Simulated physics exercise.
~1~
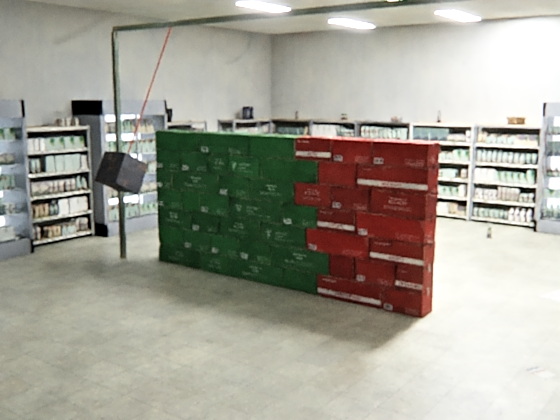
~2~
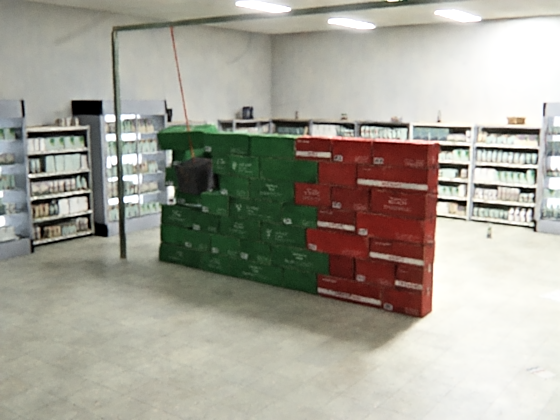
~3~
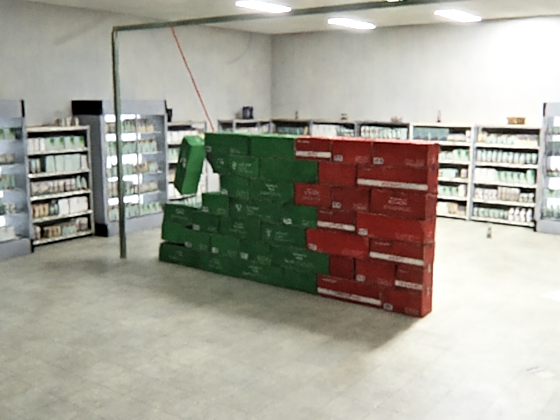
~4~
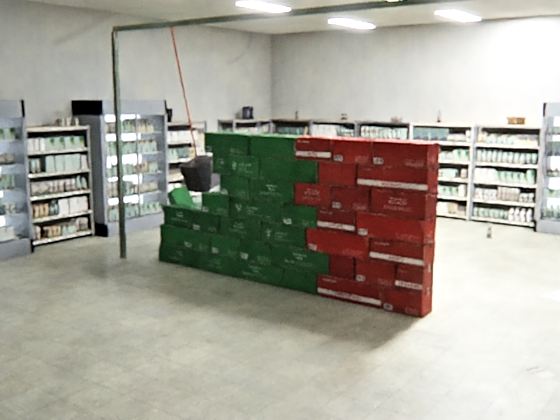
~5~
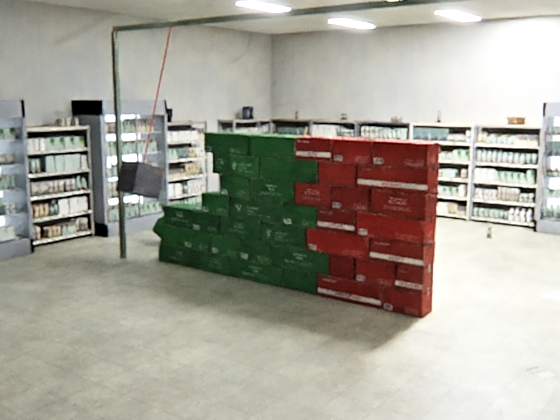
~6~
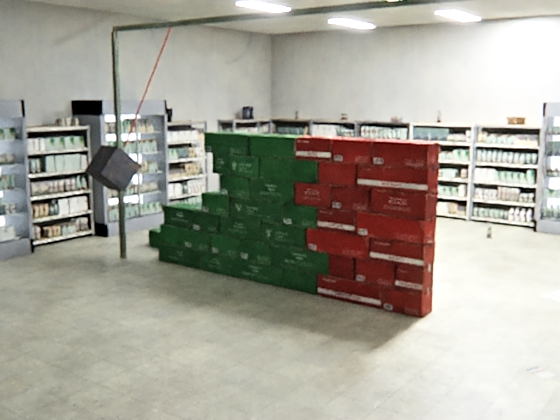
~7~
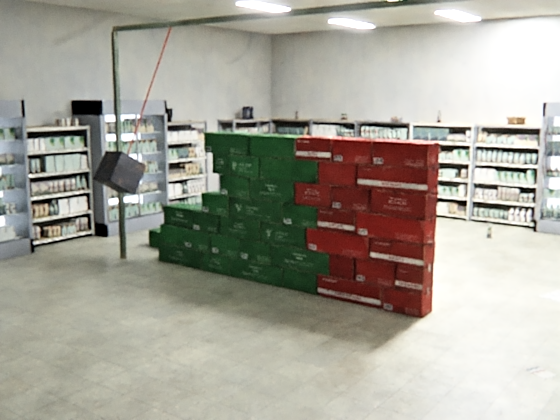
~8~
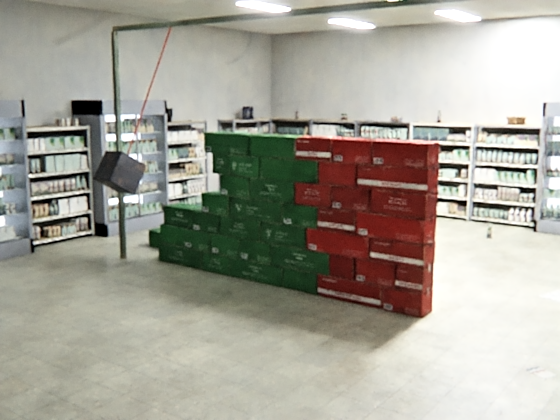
A dark block hanging from a red line swings right into the left end of a wall of green and red cartons, knocking several green ones down, then swings back left and hangs beside the stepped gap while the red section stays standing.
